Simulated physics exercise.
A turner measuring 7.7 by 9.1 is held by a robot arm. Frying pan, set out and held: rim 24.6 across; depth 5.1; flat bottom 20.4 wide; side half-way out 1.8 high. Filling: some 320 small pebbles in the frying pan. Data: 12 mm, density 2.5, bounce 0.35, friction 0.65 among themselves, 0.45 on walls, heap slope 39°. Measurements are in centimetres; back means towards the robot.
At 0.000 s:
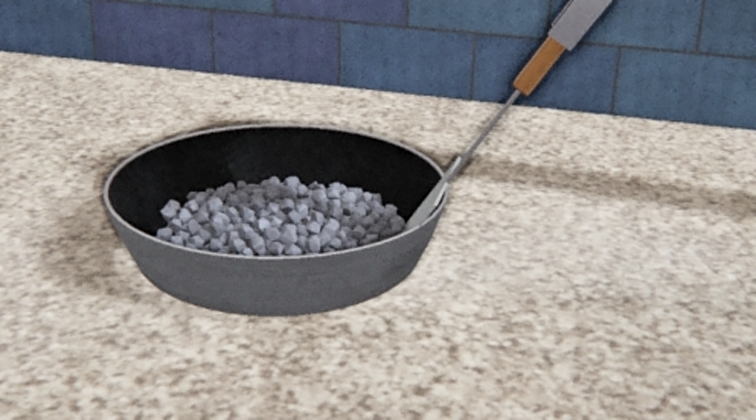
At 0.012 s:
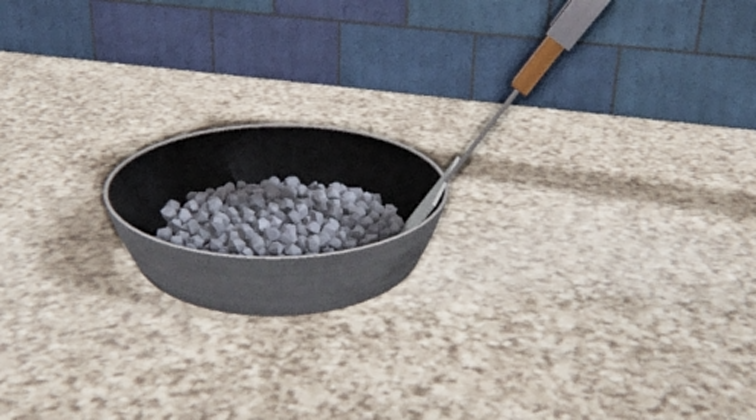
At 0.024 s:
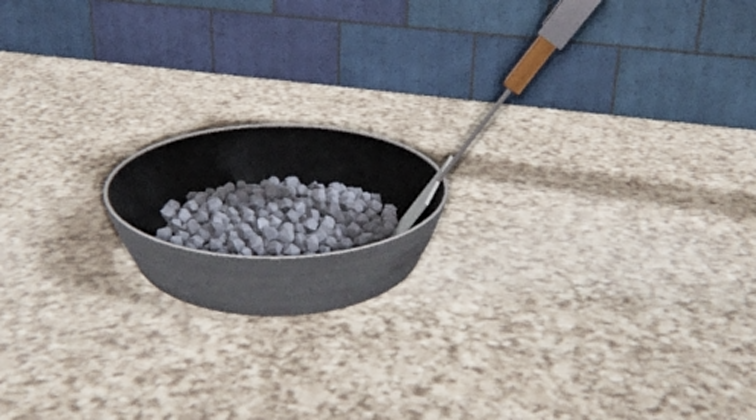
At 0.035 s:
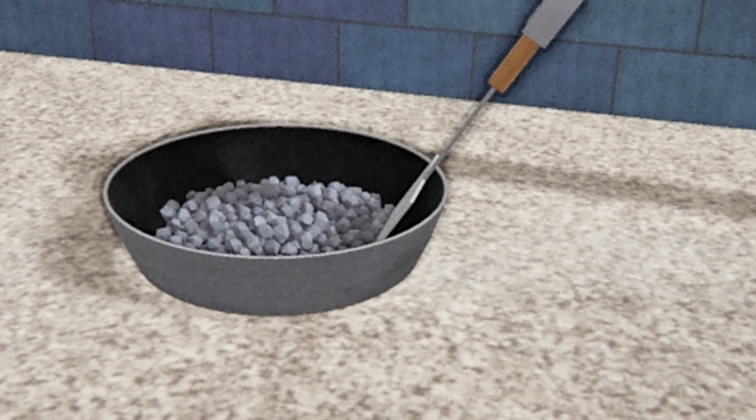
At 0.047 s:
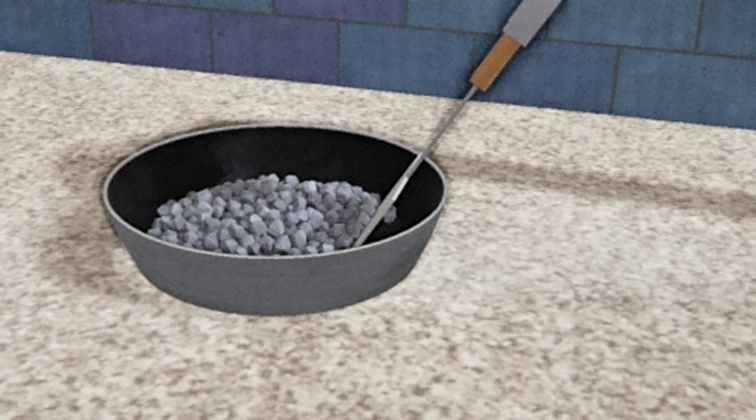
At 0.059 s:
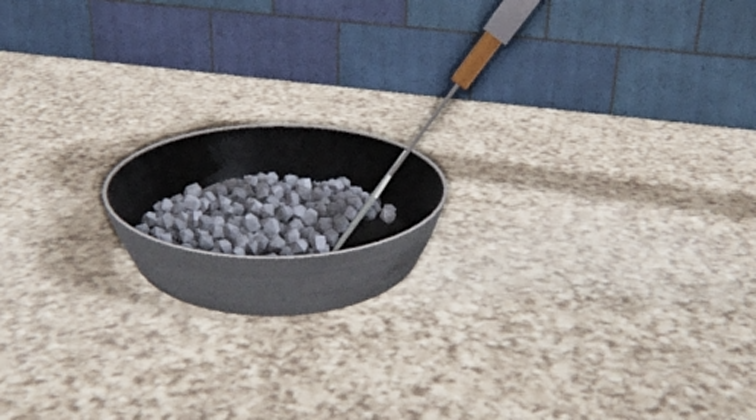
A turner with a wooden grip rests at the right side of a dark frying pan full of small gray pebbles, barely moving at first. It then slides left through the pan, pushing the heap leftward and leaving bare pan and a few stray pebbles on the right.
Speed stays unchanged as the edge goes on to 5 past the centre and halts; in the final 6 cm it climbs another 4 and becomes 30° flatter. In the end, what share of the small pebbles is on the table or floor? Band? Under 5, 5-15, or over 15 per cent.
5-15 per cent.
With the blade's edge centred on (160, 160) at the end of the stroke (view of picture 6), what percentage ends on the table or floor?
I'd estimate about 30 per cent.
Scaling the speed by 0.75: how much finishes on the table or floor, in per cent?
Near 0 in a hundred.
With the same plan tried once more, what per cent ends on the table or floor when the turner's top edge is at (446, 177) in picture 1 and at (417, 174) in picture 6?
Close to 0 in a hundred.
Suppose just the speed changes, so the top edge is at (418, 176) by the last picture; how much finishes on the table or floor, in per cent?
That share would be some 0 percent.
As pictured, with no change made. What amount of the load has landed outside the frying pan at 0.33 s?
Share at that moment: About 6 %.
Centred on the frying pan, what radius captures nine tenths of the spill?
35 centimetres, give or take.
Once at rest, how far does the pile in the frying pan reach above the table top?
It reaches about 6.0 cm.
By 0.09 s, sloping 57°, highest piece 5 above the table; 321 in the frying pan.
By 0.12 s, sloping 46°, highest piece 6 above the table; 321 in the frying pan.
By 0.33 s, sloping 28°, highest piece 6 above the table; 296 in the frying pan, 22 on the table or floor, 3 on the blade or in flight.
By 1.38 s, sloping 28°, highest piece 6 above the table; 296 in the frying pan, 25 on the table or floor.
Final count, 296 in the frying pan, 25 on the table or floor. That is 8 % on the table or floor.
